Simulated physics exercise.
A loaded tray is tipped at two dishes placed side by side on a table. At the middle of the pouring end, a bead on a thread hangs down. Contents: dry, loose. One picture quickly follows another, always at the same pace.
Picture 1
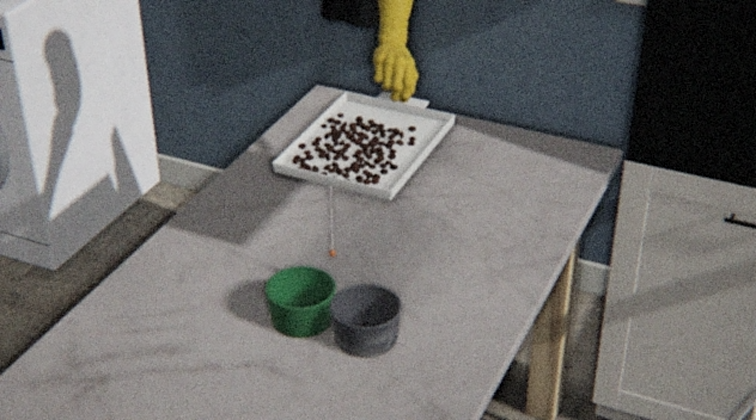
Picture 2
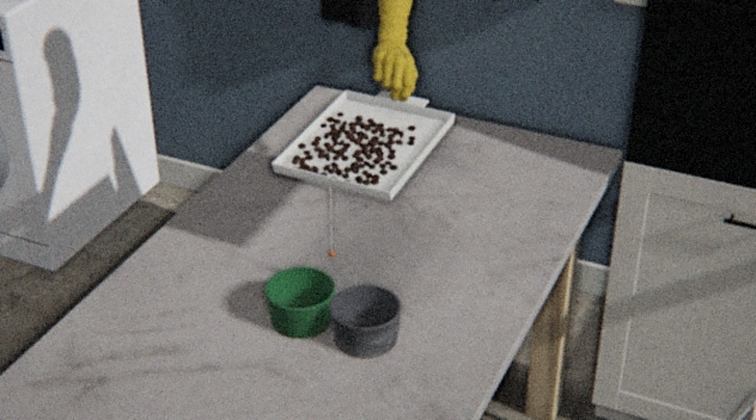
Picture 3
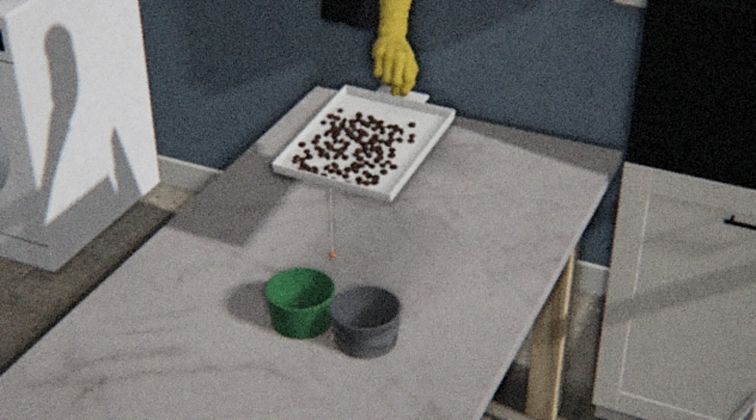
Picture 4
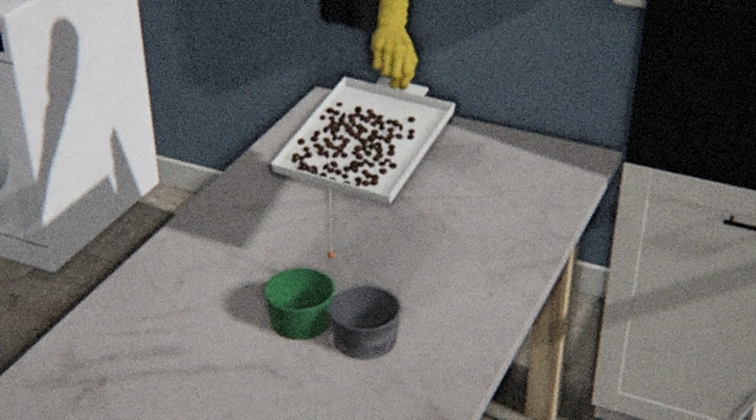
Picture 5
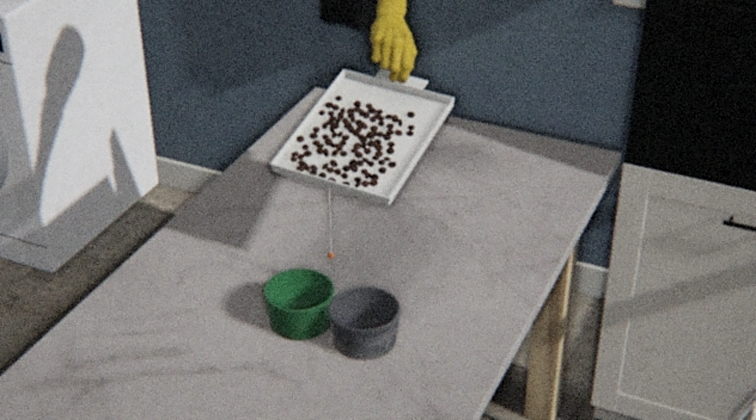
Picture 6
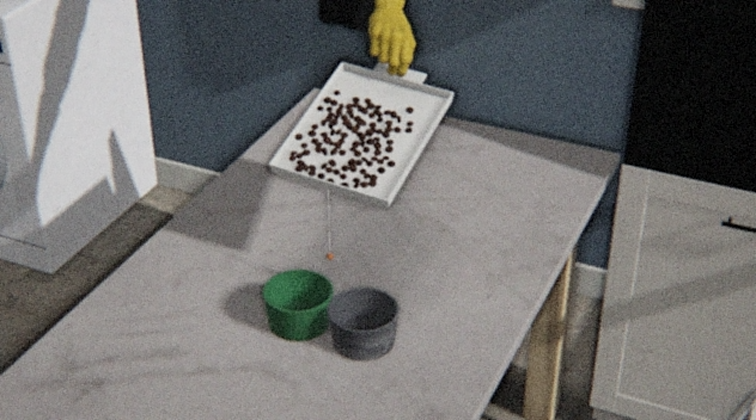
At first, a yellow-gloved hand holds a white tray of dark chocolate drops level above a table, with a bead hanging on a thread near a green dish and a gray one. Then the hand slowly raises the tray's far end, tilting it slightly, while the drops barely shift.
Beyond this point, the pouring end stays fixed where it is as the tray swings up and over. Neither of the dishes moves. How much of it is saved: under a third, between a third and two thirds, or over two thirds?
The way it goes, the dishes gather one to two thirds of the pieces.
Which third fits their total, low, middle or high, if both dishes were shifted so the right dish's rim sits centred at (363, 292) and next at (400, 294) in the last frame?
The two tries come out as beyond two thirds and beyond two thirds in turn.
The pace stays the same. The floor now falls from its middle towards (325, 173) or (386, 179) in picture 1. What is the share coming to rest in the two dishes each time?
In turn some 40 and 0 per cent.
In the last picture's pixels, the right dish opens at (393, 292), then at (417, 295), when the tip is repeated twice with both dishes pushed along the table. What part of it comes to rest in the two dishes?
Near 80 % and 60 %.
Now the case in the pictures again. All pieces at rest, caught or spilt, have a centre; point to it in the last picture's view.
Close to (350, 324).
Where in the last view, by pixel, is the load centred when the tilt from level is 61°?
Look about (346, 163) in the last picture.
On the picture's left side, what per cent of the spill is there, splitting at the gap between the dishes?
Reading: Around 10 %.
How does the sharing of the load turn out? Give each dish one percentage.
The left dish holds 20 % and the right dish holds 30 %.
Soon after the last picture, tray tipped steeply; nearly all on the tray; a stray few in the air.
A little later, tray tipped past a quarter turn; about a quarter on the tray; about a quarter in the right dish; a small part in the left dish; about a quarter outside both; about a quarter in the air.
Later still, tray tipped past a quarter turn; about a quarter in the right dish; about a quarter in the left dish; about half outside both.
At rest, tray tipped past a quarter turn; about a quarter in the right dish; about a quarter in the left dish; about half outside both.
